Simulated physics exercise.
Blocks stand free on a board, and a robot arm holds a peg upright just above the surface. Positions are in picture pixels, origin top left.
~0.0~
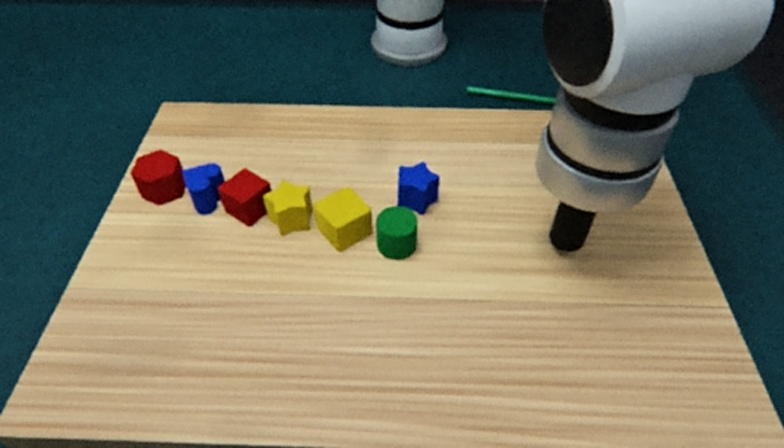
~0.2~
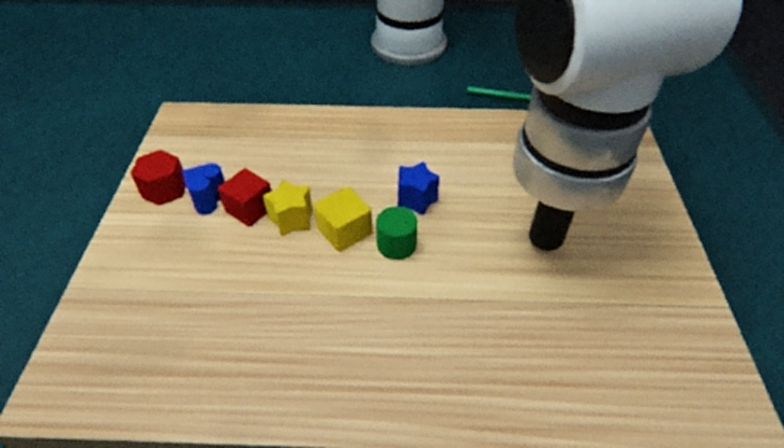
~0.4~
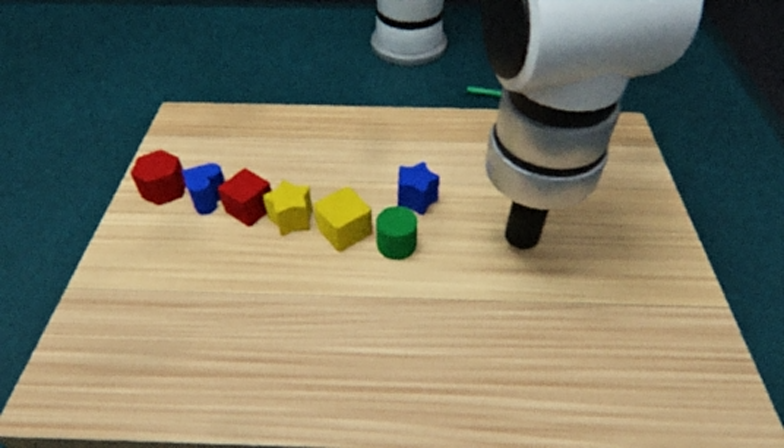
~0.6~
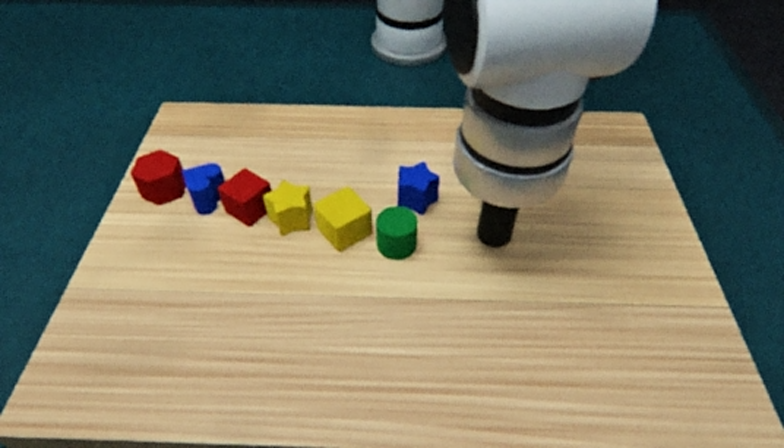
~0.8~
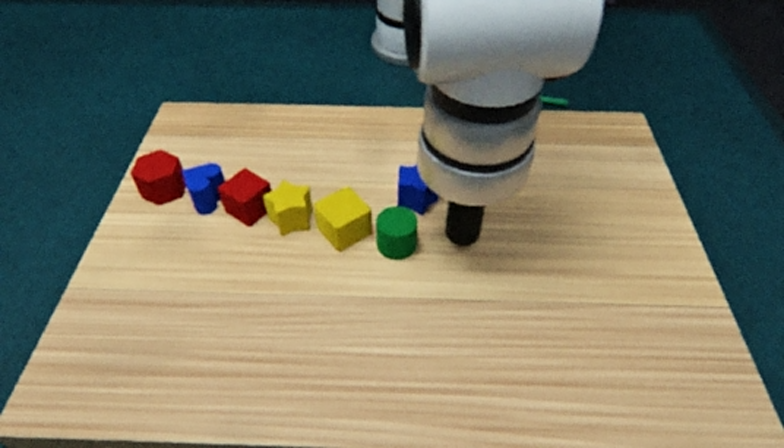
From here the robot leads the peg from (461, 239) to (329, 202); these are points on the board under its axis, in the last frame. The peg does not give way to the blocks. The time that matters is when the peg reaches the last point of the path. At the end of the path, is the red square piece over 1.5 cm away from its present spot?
Short answer: No.
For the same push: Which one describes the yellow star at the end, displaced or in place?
By then it is still where it was.
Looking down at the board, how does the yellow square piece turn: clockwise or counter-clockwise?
Verdict: Counterclockwise.
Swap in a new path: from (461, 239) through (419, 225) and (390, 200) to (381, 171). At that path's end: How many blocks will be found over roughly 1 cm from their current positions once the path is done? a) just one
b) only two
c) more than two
The answer is a.
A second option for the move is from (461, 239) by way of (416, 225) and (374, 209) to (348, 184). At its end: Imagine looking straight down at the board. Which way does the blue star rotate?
Seen from overhead, it turns clockwise.
The first path, step by step. One third of the way, peg (414, 219); green circle (387, 222).
Two thirds of the way, peg (370, 207); yellow square piece (337, 207); green circle (382, 223).
At the end, peg (328, 196); red square piece in place; yellow star in place; yellow square piece (326, 209), turned 30° anticlockwise; green circle (382, 223).
